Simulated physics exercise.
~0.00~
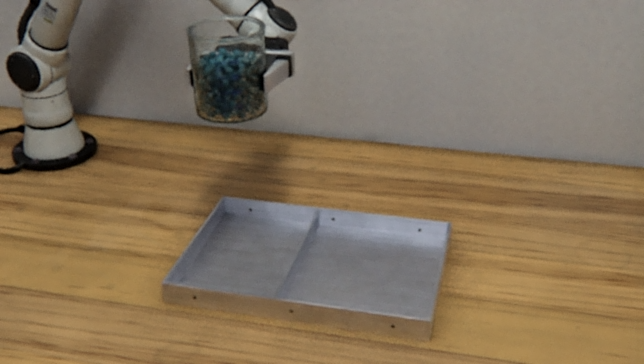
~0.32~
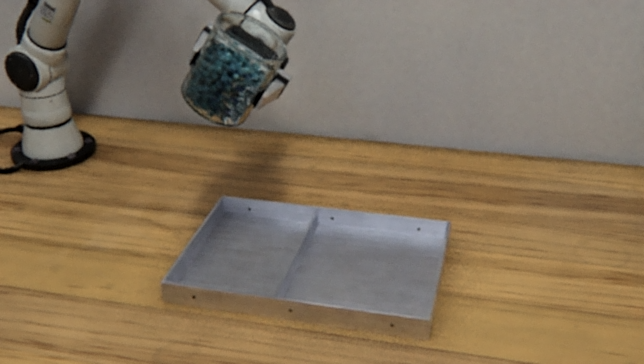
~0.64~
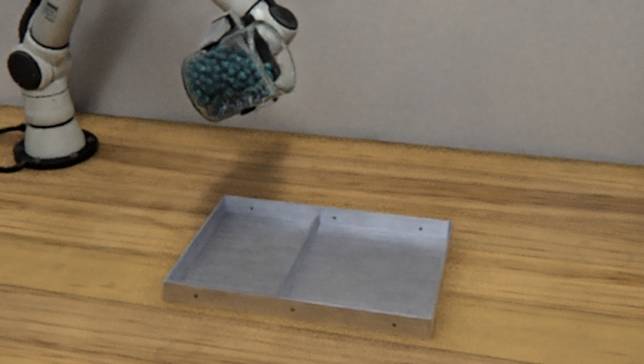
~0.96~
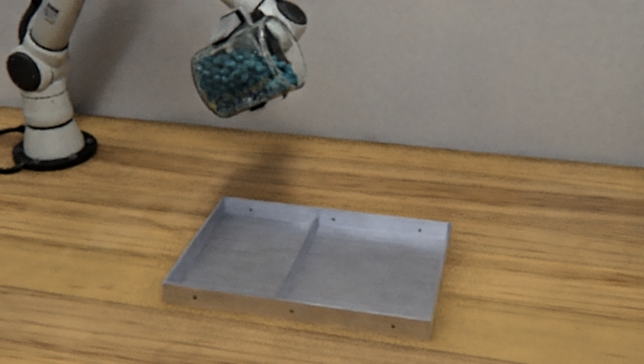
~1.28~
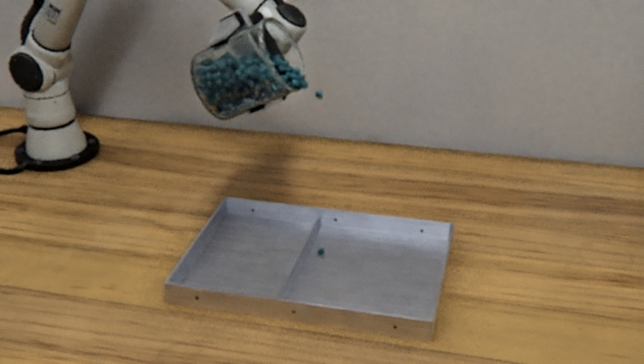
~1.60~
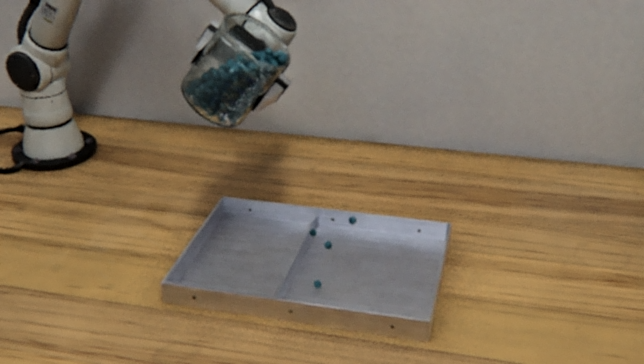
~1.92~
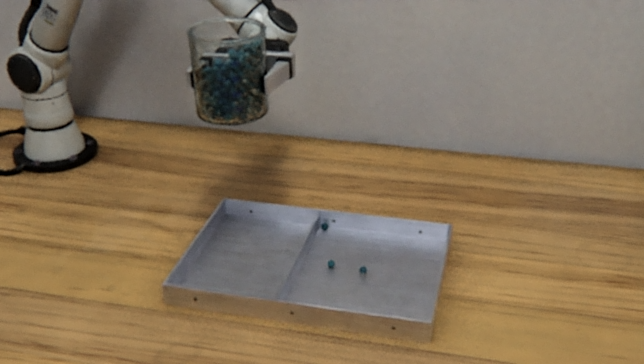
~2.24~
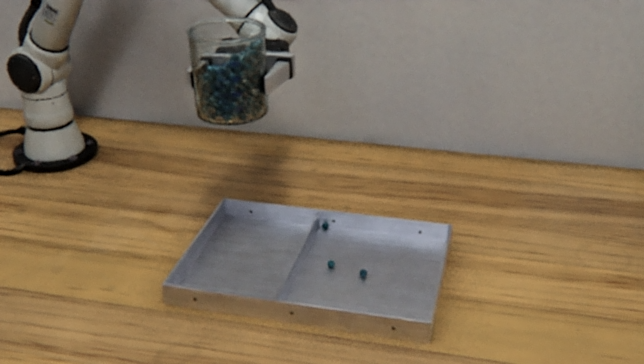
Robot arm tipping a glass beaker of blue-green beads over a divided metal tray, spilling a few, then returning it upright.
